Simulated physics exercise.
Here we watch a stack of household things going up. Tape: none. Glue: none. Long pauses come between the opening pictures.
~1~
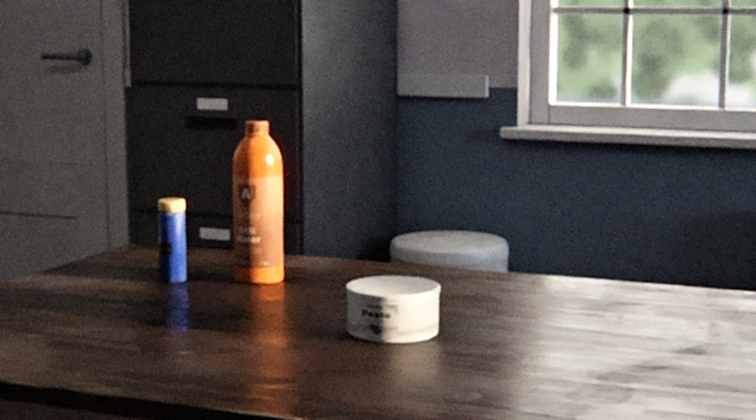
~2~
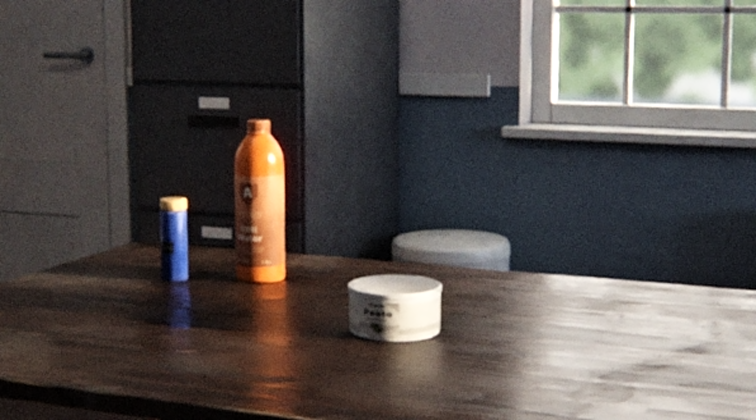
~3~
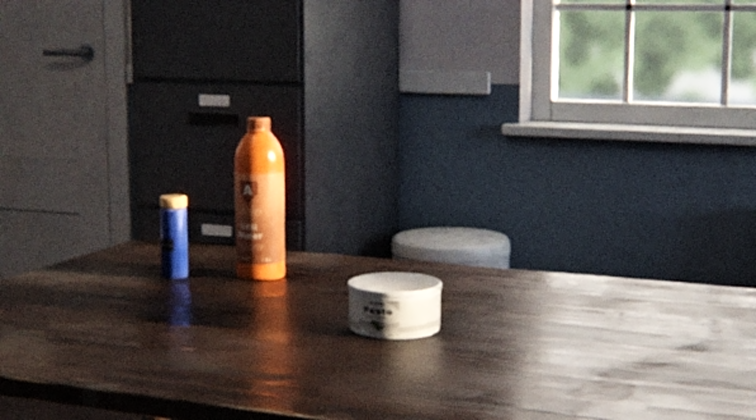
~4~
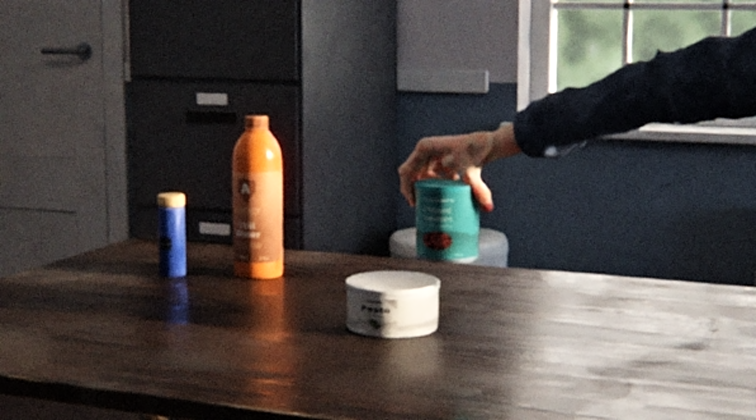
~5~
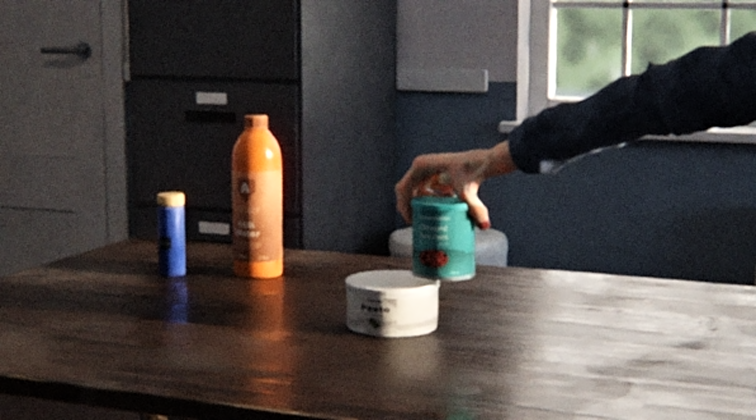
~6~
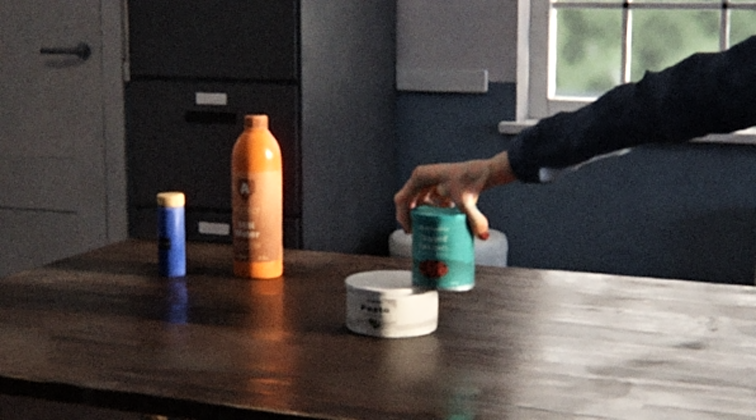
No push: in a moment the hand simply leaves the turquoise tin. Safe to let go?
My guess: It won't stay upright.
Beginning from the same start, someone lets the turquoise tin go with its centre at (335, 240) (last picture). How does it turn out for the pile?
Next, the heap comes down.
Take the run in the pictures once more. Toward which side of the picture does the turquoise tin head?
Direction of travel: Rightward.
Then, 0.40 s past the last view, turquoise tin now fallen.
Then, 0.50 s past the last view, nothing new.
Finally, fallen, turquoise tin; the other 3 still in place. Final places as the last picture's camera would see them, turquoise tin near (499, 308). The pile gives way.
